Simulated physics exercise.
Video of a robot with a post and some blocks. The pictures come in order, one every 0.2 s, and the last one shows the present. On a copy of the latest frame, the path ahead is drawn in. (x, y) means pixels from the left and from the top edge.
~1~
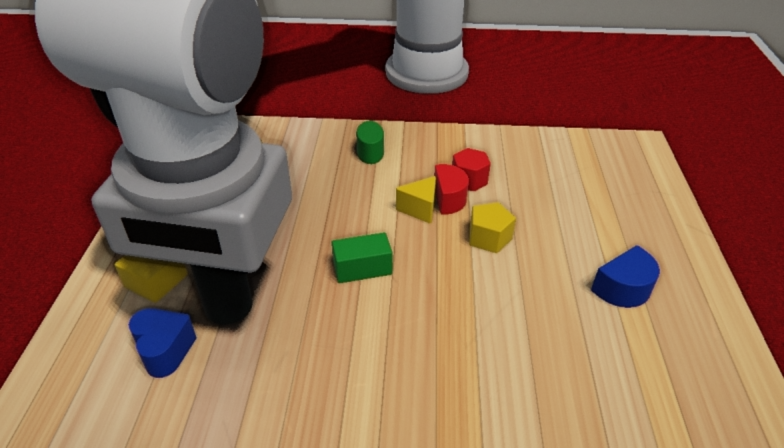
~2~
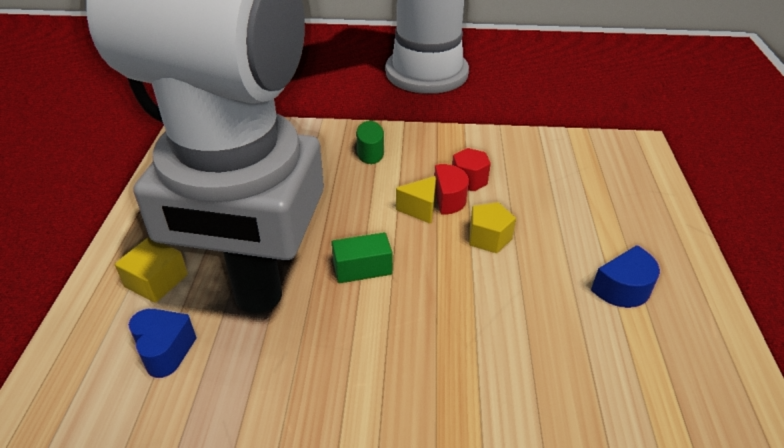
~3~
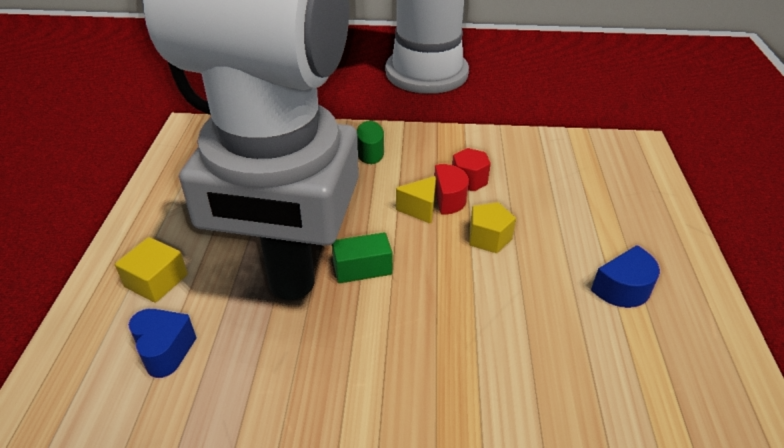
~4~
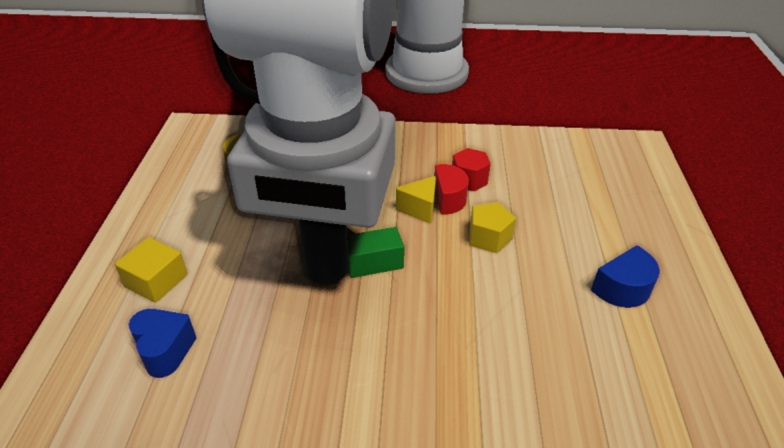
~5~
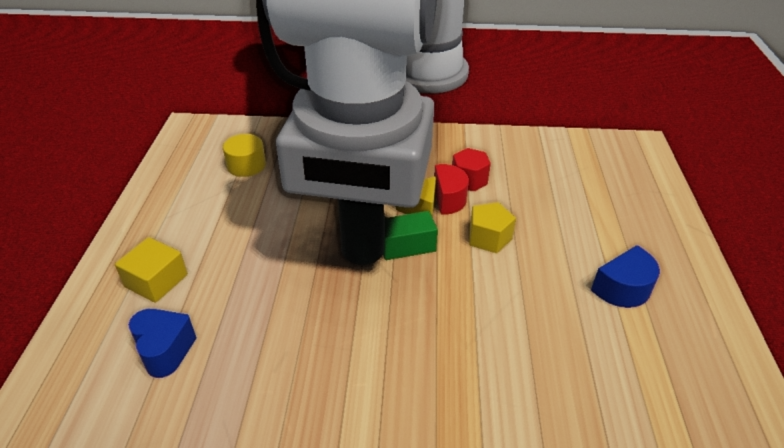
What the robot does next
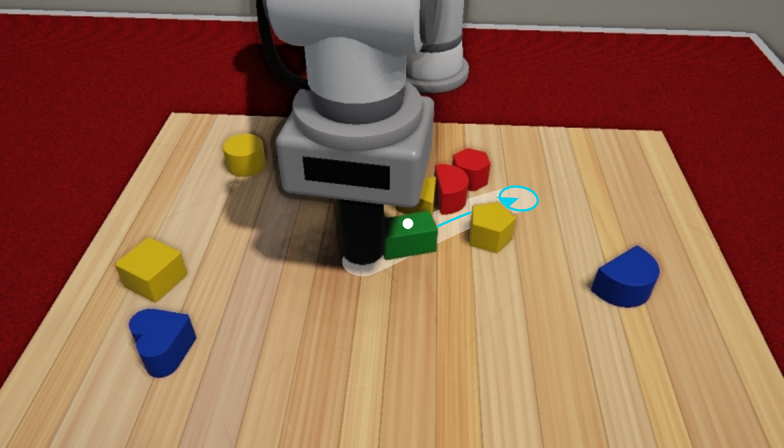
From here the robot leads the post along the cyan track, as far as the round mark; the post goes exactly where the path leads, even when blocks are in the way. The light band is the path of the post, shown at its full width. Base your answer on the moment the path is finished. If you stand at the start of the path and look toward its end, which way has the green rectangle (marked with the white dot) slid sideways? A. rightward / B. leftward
Option A.
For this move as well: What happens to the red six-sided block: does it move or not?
It travels a centimetre or more.
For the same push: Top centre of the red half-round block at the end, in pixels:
It should be at about (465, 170).
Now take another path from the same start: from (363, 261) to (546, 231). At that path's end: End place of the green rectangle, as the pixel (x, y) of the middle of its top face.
Answer: (494, 186).
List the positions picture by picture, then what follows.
The first frame shows post tip (229, 307); block tops, green rectangle (362, 246); yellow triangular block (421, 188); red half-round block (452, 177); red six-sided block (472, 158); yellow pentagon (492, 215).
The second frame shows post (259, 296); blocks unchanged.
The third frame shows post (292, 284); blocks unchanged.
The fourth frame shows post (327, 268); green rectangle (374, 240).
The fifth frame shows post (363, 250); green rectangle (408, 224); yellow triangular block partly hidden; red half-round block (452, 177); red six-sided block (472, 158); yellow pentagon (492, 215).
Path on the board, from (363, 261) through (442, 224) to (519, 198); the dot is on the green rectangle.
On the path given first. One third of the way, post (418, 225); green rectangle (460, 200); yellow triangular block (424, 185), turned 30° anticlockwise; yellow pentagon (505, 215), turned 35° clockwise.
Two thirds of the way, post (469, 203); green rectangle (512, 184); yellow triangular block (428, 182), turned 60° anticlockwise; red half-round block (457, 168), turned 60° anticlockwise; red six-sided block (473, 150), turned 40° clockwise; yellow pentagon (507, 215), turned 40° clockwise.
At the end, post (521, 188); green rectangle (565, 172), turned 10° clockwise; yellow triangular block (428, 182), turned 60° anticlockwise; red half-round block (464, 168), turned 100° anticlockwise; red six-sided block (472, 149), turned 45° clockwise; yellow pentagon (507, 215), turned 40° clockwise.
